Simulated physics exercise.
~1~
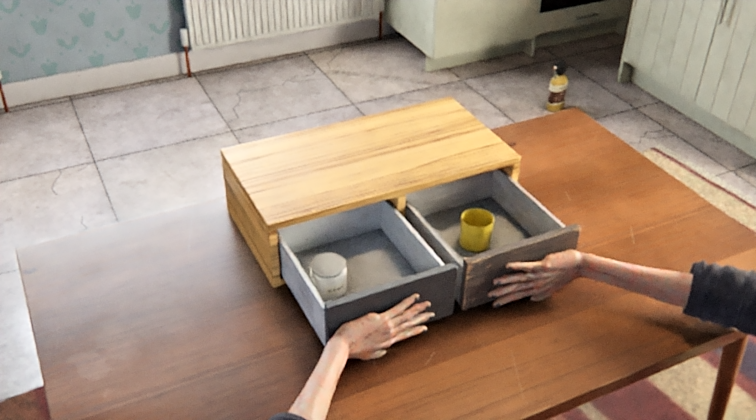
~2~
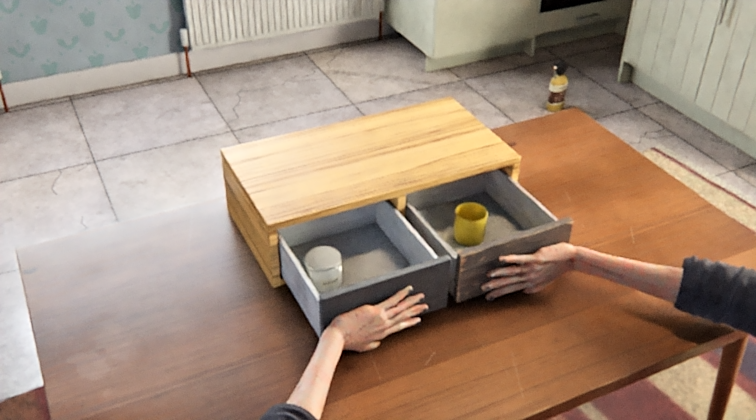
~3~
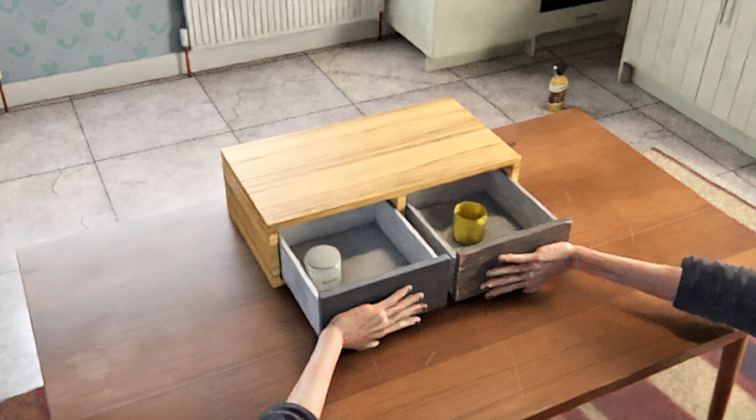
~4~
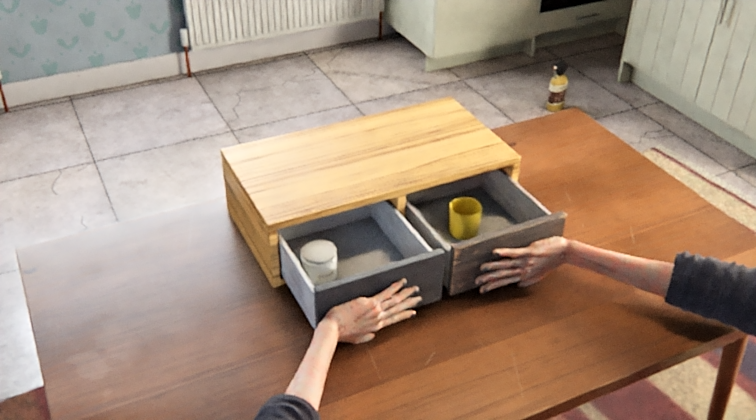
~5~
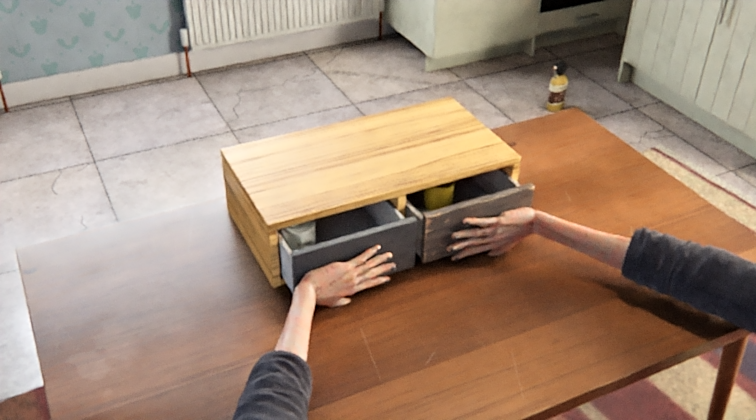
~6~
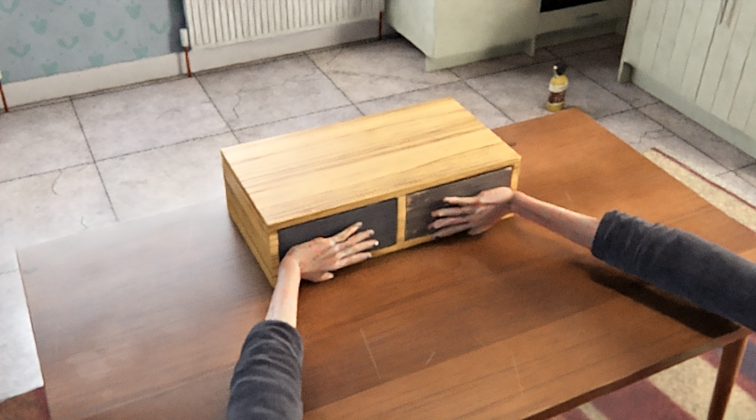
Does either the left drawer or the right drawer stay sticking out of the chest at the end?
No, neither one stays out. The left drawer closes fully, and the right drawer closes fully as well.
